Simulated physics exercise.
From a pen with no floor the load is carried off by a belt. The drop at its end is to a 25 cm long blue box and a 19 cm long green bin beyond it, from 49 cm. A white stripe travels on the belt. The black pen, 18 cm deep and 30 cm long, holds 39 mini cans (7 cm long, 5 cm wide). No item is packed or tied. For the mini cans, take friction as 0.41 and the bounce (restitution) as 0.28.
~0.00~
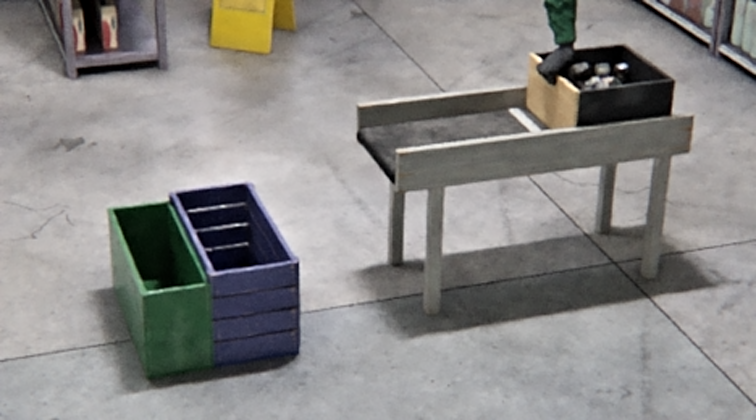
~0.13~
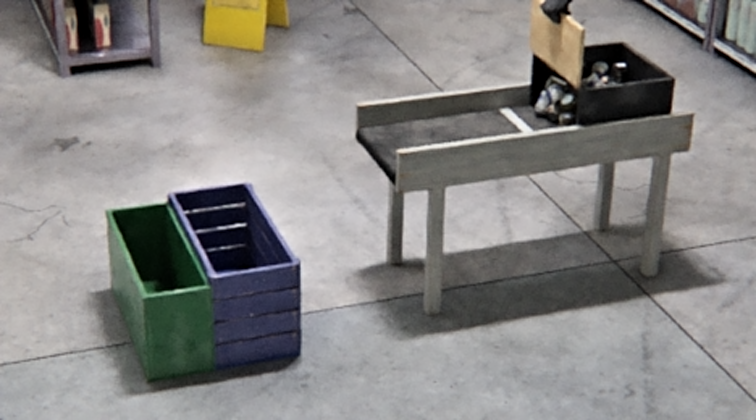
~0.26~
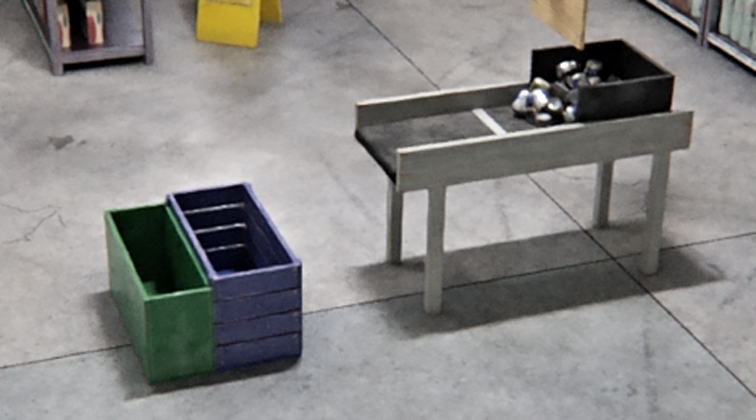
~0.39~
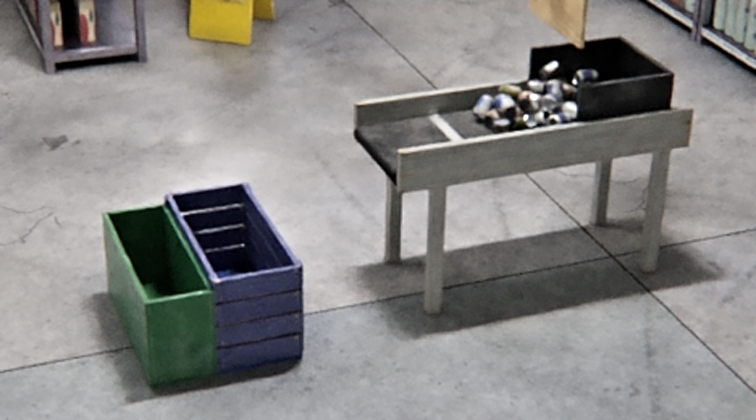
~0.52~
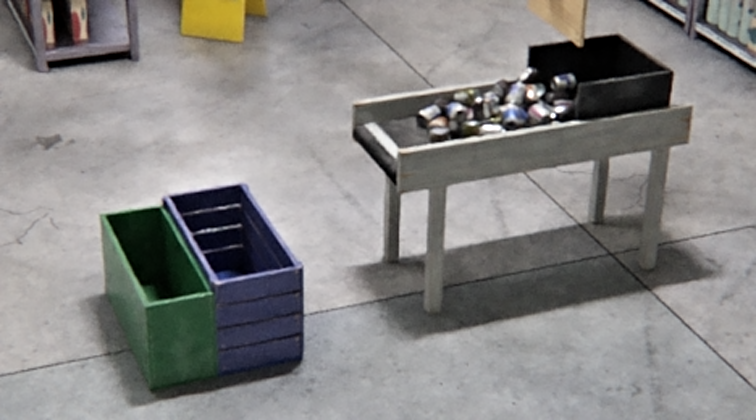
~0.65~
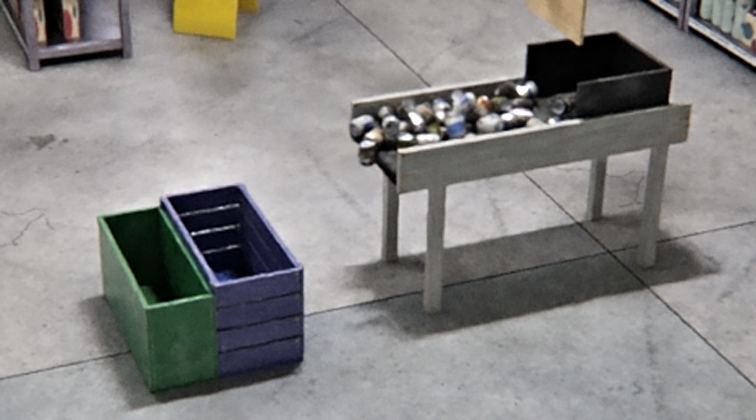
Warehouse floor, a gloved hand lifting the panel of a black pen and mini cans riding a belt leftward behind a white stripe.
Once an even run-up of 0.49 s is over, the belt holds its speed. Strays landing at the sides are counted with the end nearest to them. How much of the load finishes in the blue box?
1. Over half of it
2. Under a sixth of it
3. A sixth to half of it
Option 1: Over half of it.
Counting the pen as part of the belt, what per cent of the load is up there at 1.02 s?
Roughly 10 per cent.
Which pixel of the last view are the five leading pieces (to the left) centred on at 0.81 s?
Their mean place is roughly (290, 188) in the last picture.
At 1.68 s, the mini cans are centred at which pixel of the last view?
(236, 305).
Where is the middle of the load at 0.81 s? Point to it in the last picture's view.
Estimated centre in the last picture: (367, 143).
After 0.81 s, 18 on the belt and 21 in the air.
After 1.02 s, 19 in the blue box, 3 on the belt and 17 in the air.
After 1.31 s, 32 in the blue box and 7 in the air.
Outcome (at 1.68 s), 35 in the blue box and 4 on the ground short of the blue box. Asked share, 35 of 39, 90 per cent.
